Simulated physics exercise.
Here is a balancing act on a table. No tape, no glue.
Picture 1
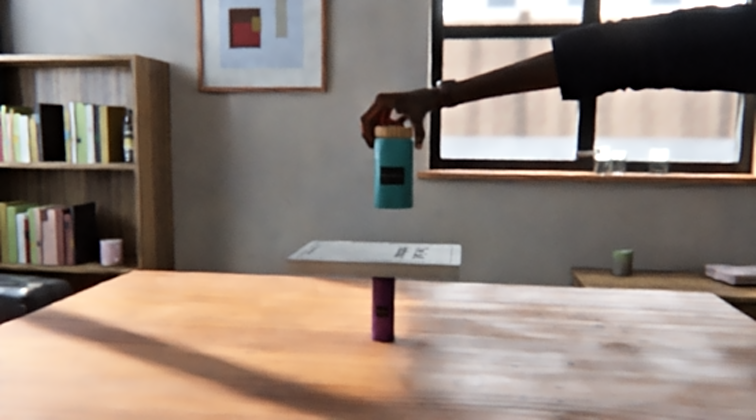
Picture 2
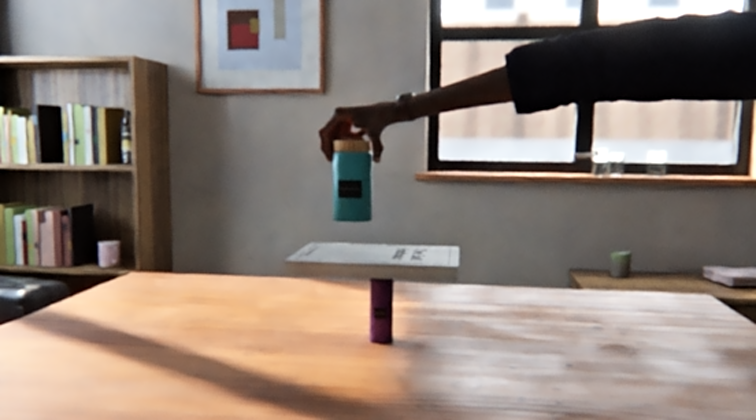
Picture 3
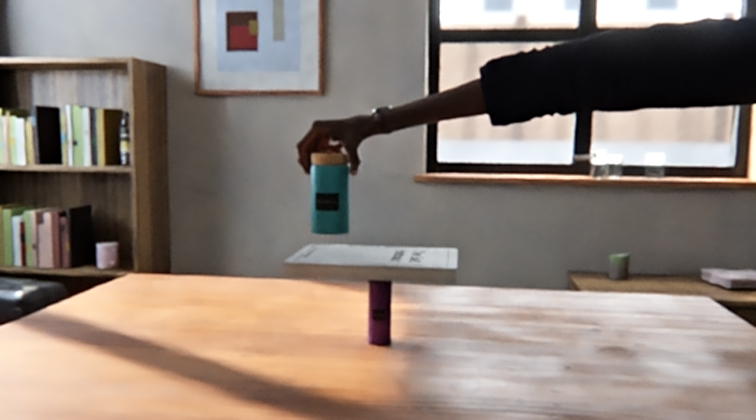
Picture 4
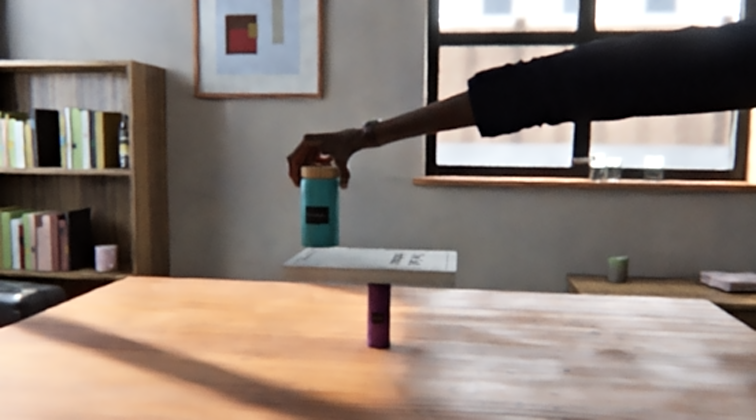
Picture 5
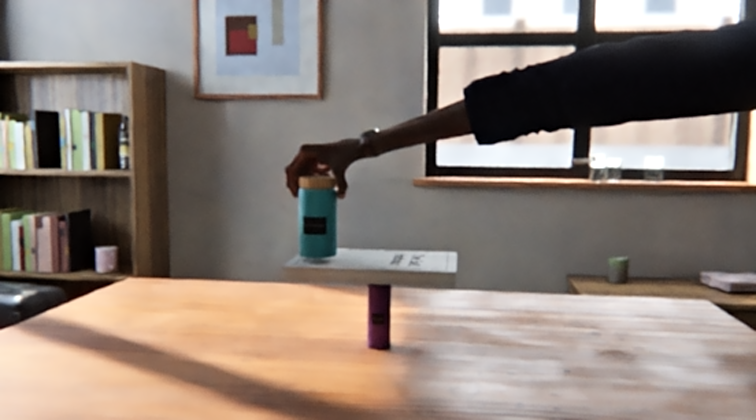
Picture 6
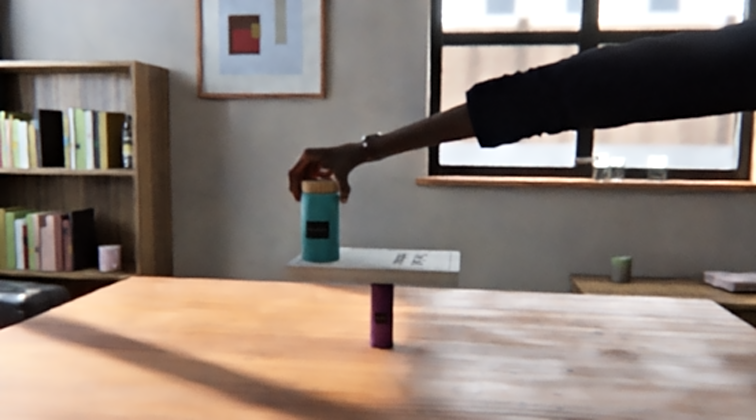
To begin with, a hand holds a turquoise jar above a flat board balanced on a purple shaker on a wooden table. The arm moves the jar left and lowers it toward the board's left side. Finally, the jar sits near the board's left end, with the hand still on its lid.
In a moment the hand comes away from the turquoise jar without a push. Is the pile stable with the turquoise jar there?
The stack comes apart.
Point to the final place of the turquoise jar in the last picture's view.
At about (258, 319).
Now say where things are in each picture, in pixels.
On its way; turquoise jar (394, 168); purple shaker (383, 302), in the first picture.
On its way; turquoise jar (353, 180); purple shaker (381, 304), in the second picture.
On its way; turquoise jar (330, 193); purple shaker (380, 306), in the third picture.
On its way; turquoise jar (320, 206); purple shaker (379, 309), in the fourth picture.
On its way; turquoise jar (318, 216); purple shaker (379, 310), in the fifth picture.
In place under the hand; turquoise jar (321, 221); purple shaker (382, 309), in the sixth picture.
Then, 0.50 s on from there, turquoise jar now fallen; white book turned 61° from how it was put.
Then, 0.80 s on from there, white book now fallen; purple shaker on its side.
Then, 1.00 s on from there, purple shaker now fallen.
In the end, fallen, purple shaker, turquoise jar and white book. At the end, from the last picture's camera, turquoise jar near (258, 319). The stack gives way.
